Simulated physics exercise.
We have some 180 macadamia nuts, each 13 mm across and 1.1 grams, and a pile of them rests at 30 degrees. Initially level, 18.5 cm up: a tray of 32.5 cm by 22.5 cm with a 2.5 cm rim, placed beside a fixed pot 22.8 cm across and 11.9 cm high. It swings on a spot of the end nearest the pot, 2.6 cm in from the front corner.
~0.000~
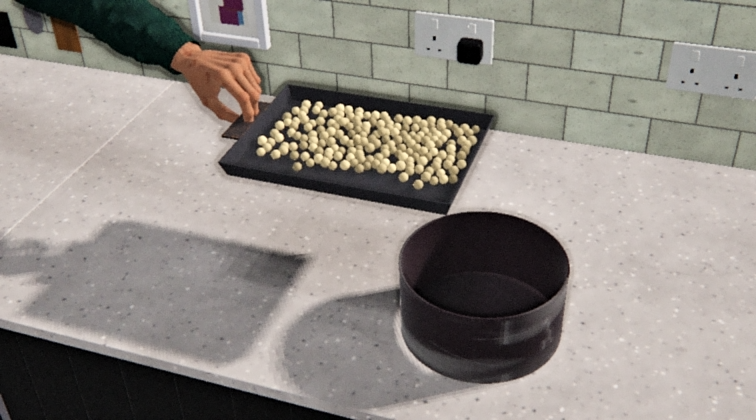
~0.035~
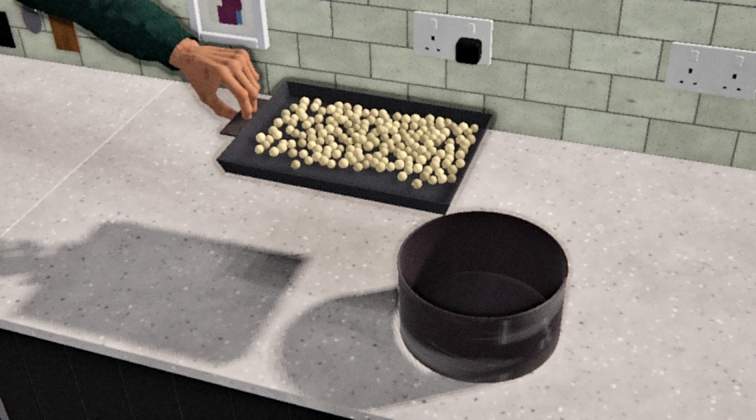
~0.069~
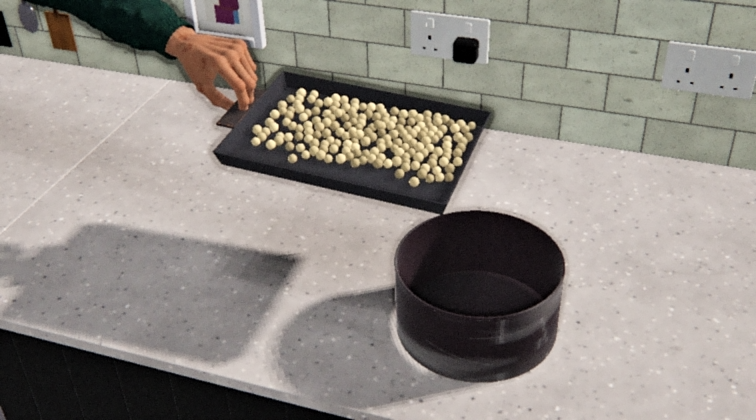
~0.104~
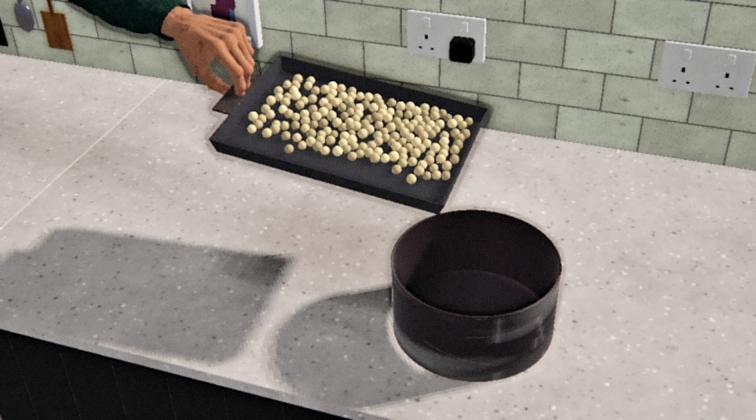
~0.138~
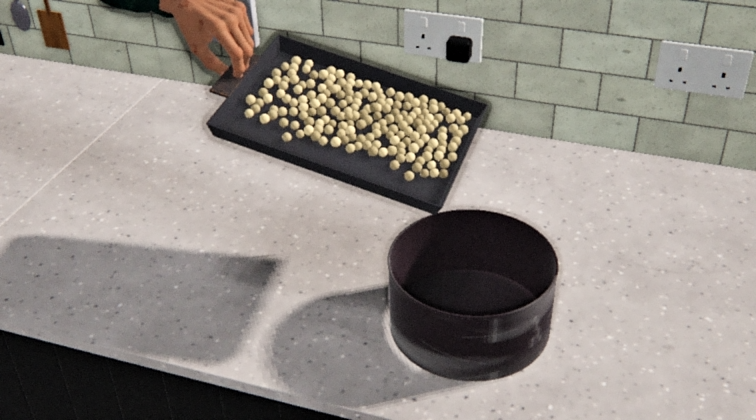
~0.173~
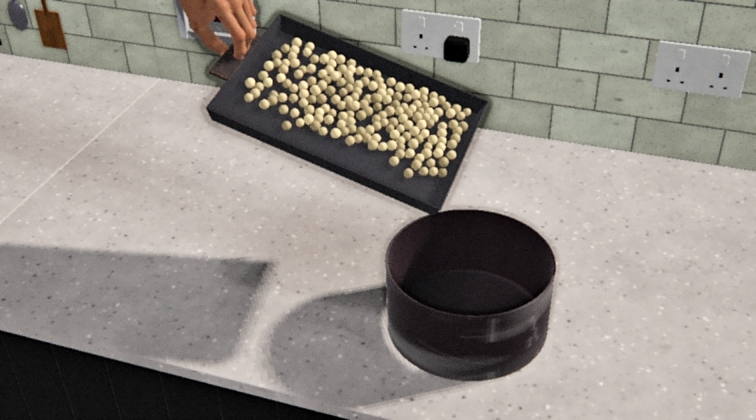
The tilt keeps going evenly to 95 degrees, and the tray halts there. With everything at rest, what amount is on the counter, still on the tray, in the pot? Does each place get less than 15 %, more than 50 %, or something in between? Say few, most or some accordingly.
Counter: Few. Tray: Few. Pot: Most.
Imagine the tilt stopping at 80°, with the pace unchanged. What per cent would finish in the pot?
Near 95 %, then.
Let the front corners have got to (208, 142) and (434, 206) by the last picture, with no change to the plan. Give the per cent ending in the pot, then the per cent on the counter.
Pot 60; counter 40.
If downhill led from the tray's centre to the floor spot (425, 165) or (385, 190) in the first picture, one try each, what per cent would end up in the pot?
About 45 per cent on the first try and 80 per cent on the second.
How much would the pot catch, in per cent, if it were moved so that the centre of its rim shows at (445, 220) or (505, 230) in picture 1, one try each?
The shares would be near 20 and 70 per cent respectively.
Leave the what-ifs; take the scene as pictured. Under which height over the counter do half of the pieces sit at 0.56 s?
Roughly 24 centimetres, more or less.
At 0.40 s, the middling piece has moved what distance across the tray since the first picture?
I'd say close to 4 centimetres.
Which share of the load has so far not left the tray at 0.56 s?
About 90% of the load.
Then, at 0.40 s, tilt 57 degrees; the tray holds 100 %, the pot 0 %.
After 0.56 s, tilt 84 degrees; the tray holds 90 %, the pot 0 %.
After 0.83 s, tilt 95 degrees; the tray holds 0 %, the pot 90 %.
In the end, at 1.6 s, counter 5 %, tray 0 %, pot 95 %.
